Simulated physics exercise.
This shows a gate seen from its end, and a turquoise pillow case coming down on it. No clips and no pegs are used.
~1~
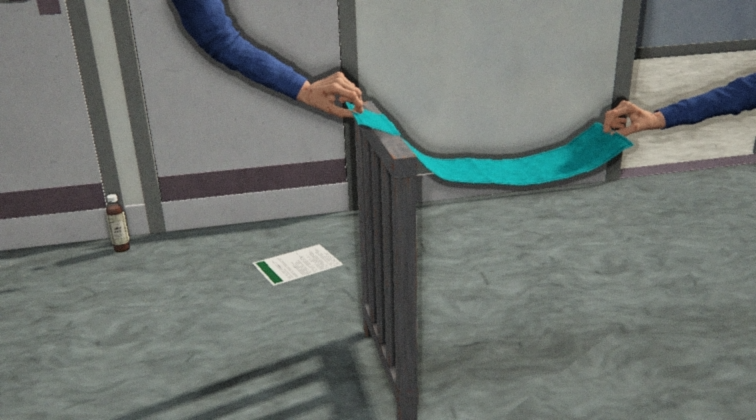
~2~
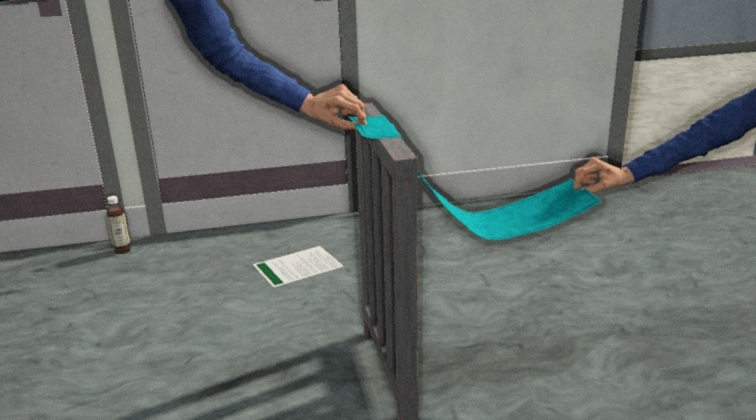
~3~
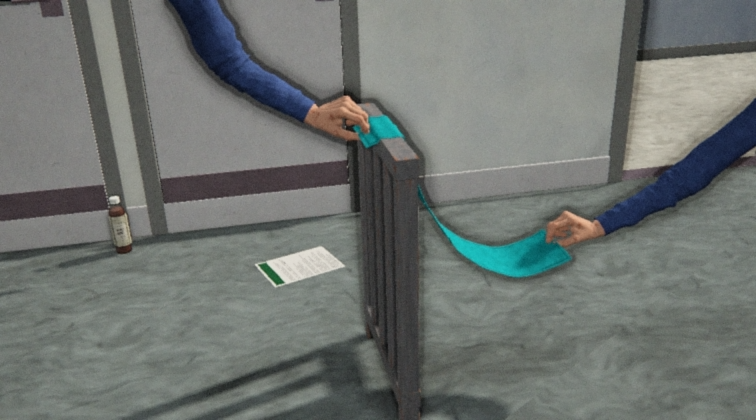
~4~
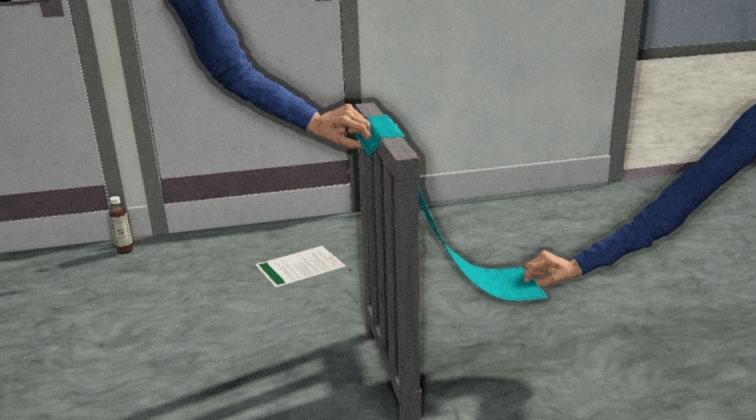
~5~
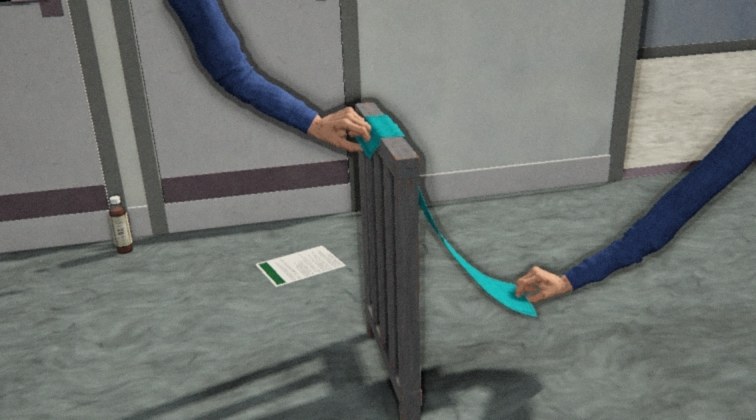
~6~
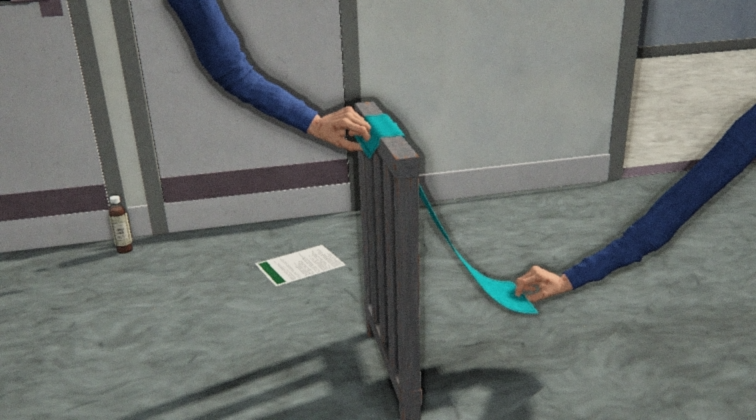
Two hands in blue sleeves hold a strip of turquoise cloth above a dark grey slatted gate, seen from its end in a grey-walled room. A brown bottle and a white sheet with a green edge lie to the left on the mottled grey floor. The left hand lowers its end onto the gate's top while the right hand draws the longer side down and inward, then both stay nearly still.
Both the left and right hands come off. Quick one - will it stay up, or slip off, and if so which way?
It'll slip off to the right.
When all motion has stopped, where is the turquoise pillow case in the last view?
Its resting place is (437, 367).
Then, 0.40 s past the final frame, pillow case clear of the top and falling near (439, 317).
Then, 0.66 s past the final frame, pillow case in a heap on the floor near (437, 366).
When it is over, pillow case in a heap on the floor near (437, 367). The turquoise pillow case goes down on the right side.
